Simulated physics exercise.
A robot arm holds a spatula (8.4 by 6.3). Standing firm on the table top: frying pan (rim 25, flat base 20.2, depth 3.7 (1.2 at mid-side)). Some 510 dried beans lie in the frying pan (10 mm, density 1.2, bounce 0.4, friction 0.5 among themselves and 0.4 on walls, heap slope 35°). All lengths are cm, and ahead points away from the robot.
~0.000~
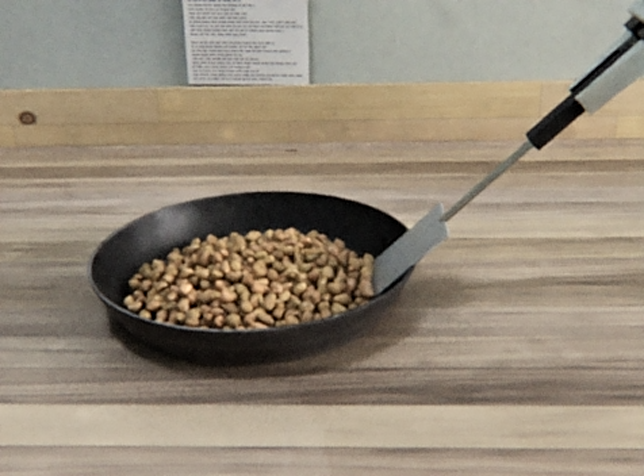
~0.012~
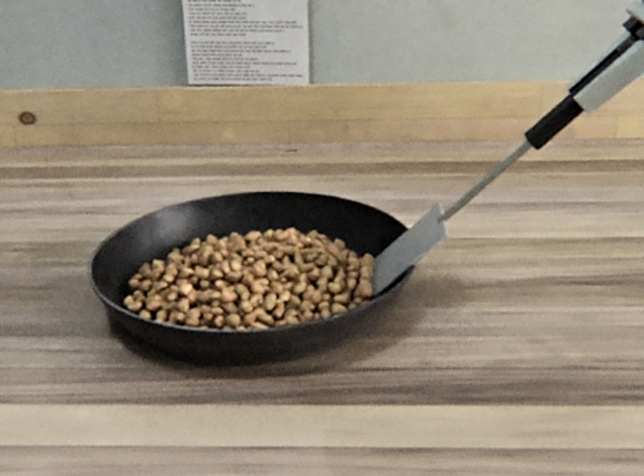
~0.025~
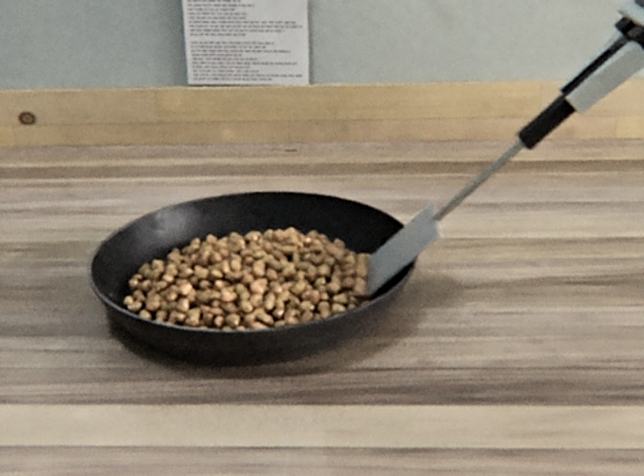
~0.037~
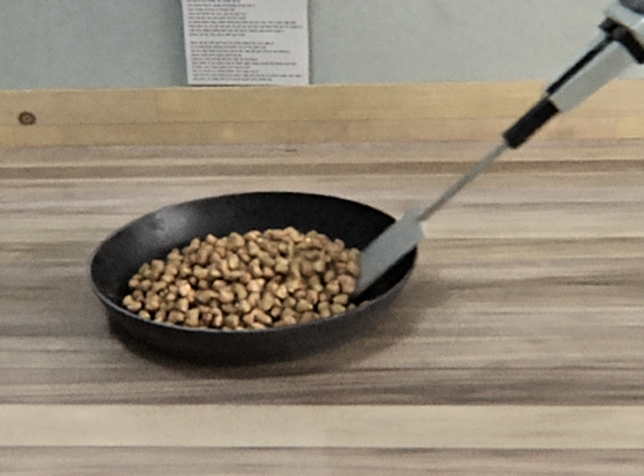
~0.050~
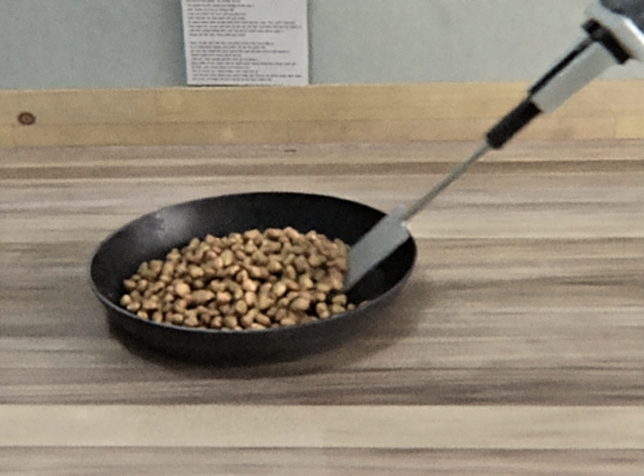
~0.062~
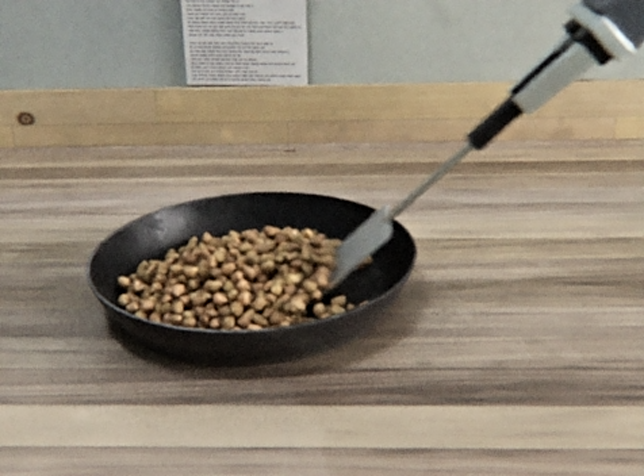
On a wooden table top, a robot-held spatula pushes leftward into beans in a frying pan.
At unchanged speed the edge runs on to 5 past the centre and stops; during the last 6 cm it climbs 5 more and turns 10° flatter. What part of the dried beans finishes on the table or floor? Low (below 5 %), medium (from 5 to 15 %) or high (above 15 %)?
A medium share, from 5 to 15 %, ends on the table or floor.
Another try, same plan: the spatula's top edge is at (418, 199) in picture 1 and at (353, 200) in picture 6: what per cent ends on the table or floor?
About 5 per cent.
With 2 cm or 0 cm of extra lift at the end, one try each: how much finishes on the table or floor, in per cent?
Some 0 and 0 per cent.
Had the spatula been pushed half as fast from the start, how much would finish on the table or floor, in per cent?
In that case some 0 per cent.
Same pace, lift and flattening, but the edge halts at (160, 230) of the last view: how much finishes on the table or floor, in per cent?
About 10 per cent.
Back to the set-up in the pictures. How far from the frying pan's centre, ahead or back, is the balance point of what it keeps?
About 3.5 cm ahead.
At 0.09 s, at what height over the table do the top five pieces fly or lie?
Some 4 cm.
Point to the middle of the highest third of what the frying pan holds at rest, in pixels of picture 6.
Around (176, 268).
By 0.09 s, sloping 44°, highest piece 5 above the table; 513 in the frying pan.
By 0.12 s, sloping 40°, highest piece 6 above the table; 513 in the frying pan.
By 0.34 s, sloping 34°, highest piece 4 above the table; 471 in the frying pan, 42 on the table or floor.
By 1.39 s, sloping 34°, highest piece 3 above the table; 471 in the frying pan, 42 on the table or floor.
Final count, 471 in the frying pan, 42 on the table or floor. That is 8 % on the table or floor.
